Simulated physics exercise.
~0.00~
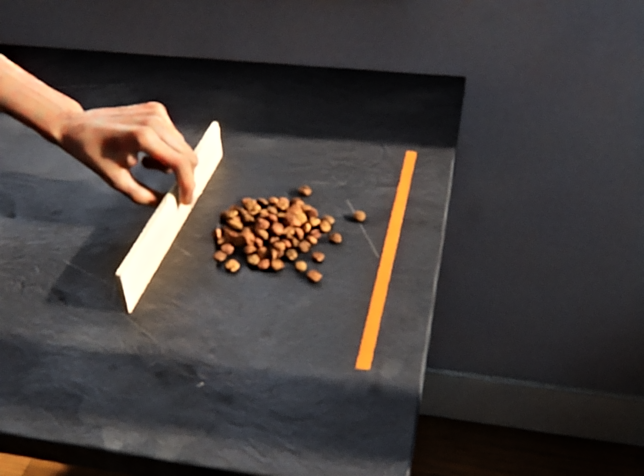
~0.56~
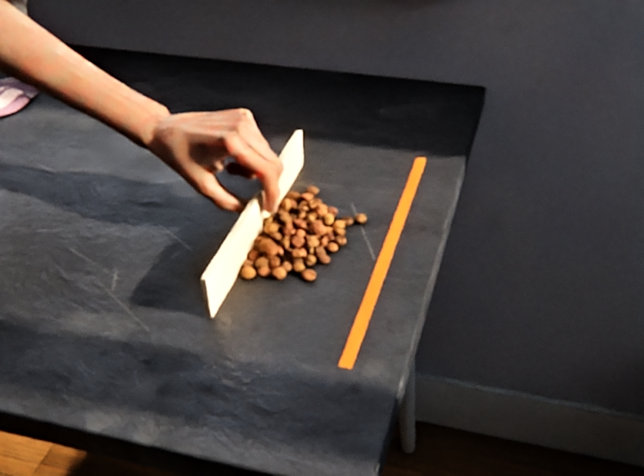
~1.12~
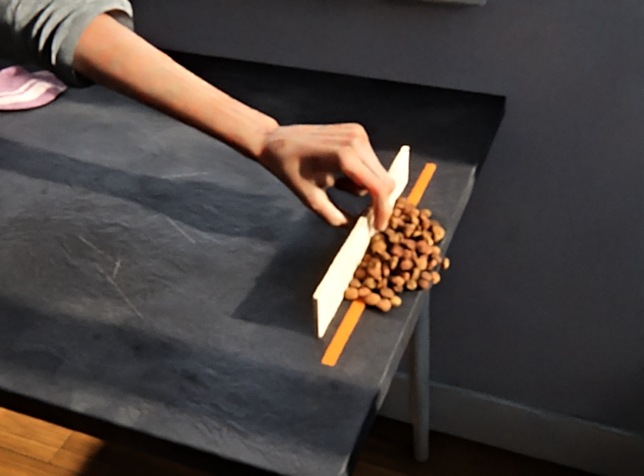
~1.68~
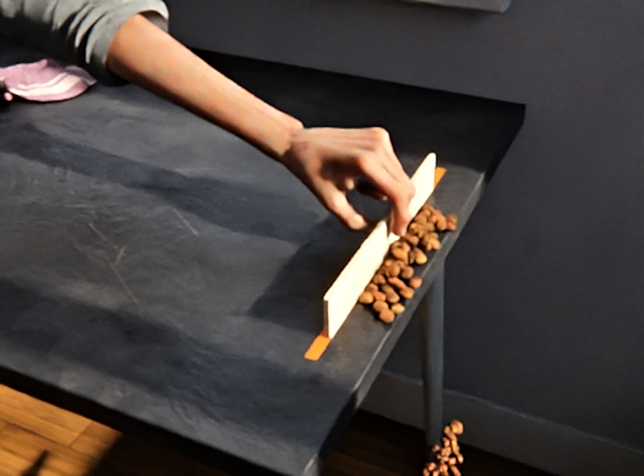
A hand pushed a heap of small brown pellets rightward across a dark table with an upright strip of wood, stopping at the orange tape near the edge, and nearly half of the heap went over while the rest stayed on the table.
